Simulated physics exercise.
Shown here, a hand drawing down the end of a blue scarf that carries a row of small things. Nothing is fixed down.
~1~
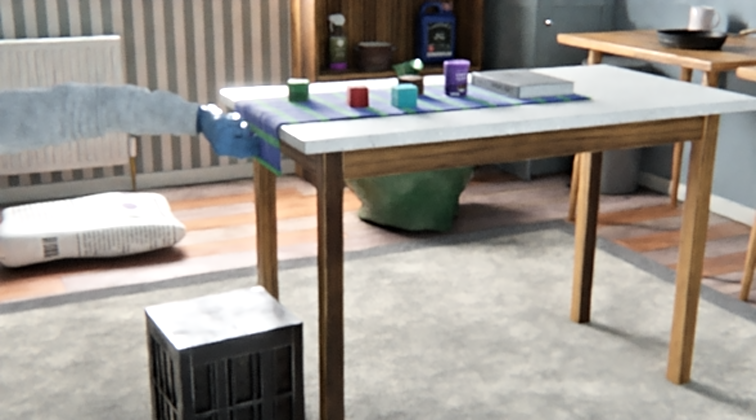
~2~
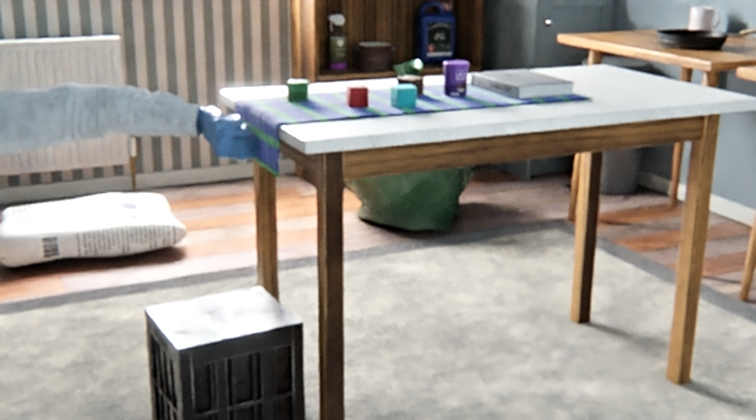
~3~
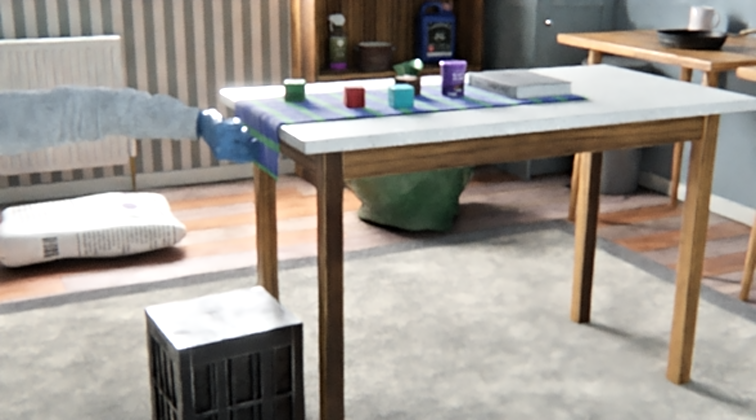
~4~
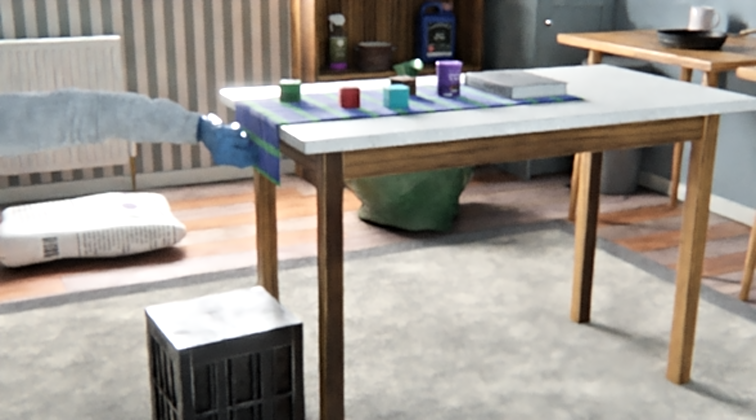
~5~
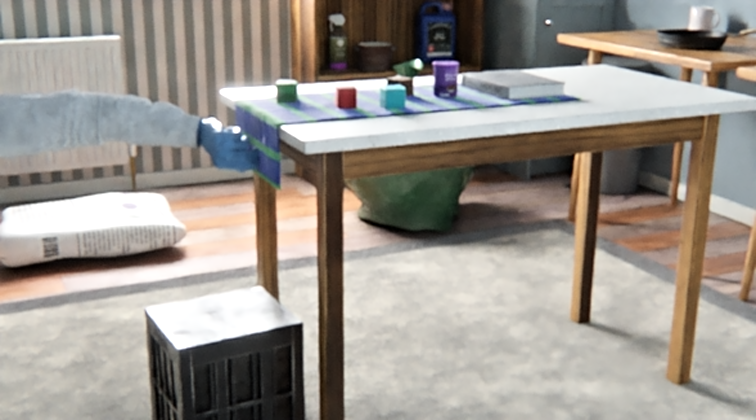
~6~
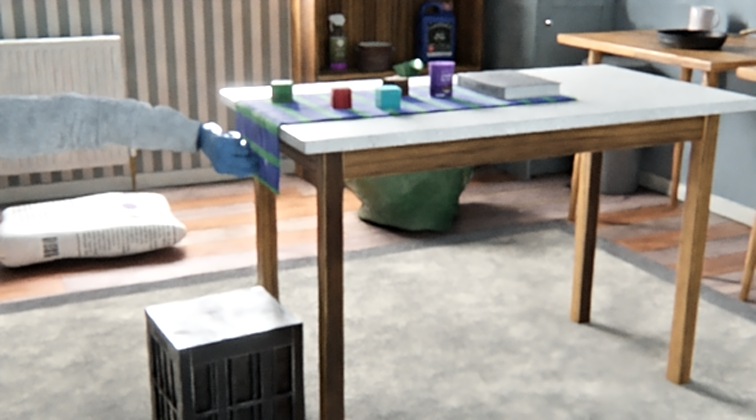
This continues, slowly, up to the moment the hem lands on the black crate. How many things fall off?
The table loses three.
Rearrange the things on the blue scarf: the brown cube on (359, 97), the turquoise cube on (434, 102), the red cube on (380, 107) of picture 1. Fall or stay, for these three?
The brown cube goes over; the turquoise cube keeps its place on top; the red cube comes down.
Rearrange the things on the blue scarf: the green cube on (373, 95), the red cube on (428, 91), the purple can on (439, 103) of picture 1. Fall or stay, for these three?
The green cube falls; the red cube holds on; the purple can survives.
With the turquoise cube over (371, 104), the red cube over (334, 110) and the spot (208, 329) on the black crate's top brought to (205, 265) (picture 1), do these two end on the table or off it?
The turquoise cube survives; the red cube is carried off.
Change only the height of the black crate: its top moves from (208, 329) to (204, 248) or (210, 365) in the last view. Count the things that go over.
Over the edge go 1 and 4.
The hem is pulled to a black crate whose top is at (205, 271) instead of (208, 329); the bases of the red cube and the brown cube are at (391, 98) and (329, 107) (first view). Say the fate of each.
The red cube survives; the brown cube goes over.
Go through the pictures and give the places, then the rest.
Hem (280, 176); green cube (299, 81); red cube (358, 86); turquoise cube (404, 86); brown cube (411, 77); purple can (457, 62); top of the crate (208, 329), in the first picture.
Hem (279, 177); green cube (298, 81), in the second picture.
Hem (278, 181); red cube (354, 86), in the third picture.
Hem (281, 186); turquoise cube (396, 87); top of the crate (208, 329), in the fourth picture.
Hem (281, 190); brown cube (400, 78), in the fifth picture.
Hem (280, 195); green cube (282, 82); red cube (341, 87); turquoise cube (388, 88); brown cube (396, 78); purple can (442, 63), in the sixth picture.
Early on, hem near (257, 235); green cube gone.
Midway, hem on the crate; green cube, red cube and turquoise cube gone.
Finally, hem on the crate; green cube, red cube and turquoise cube gone. The count of fallen things is three.
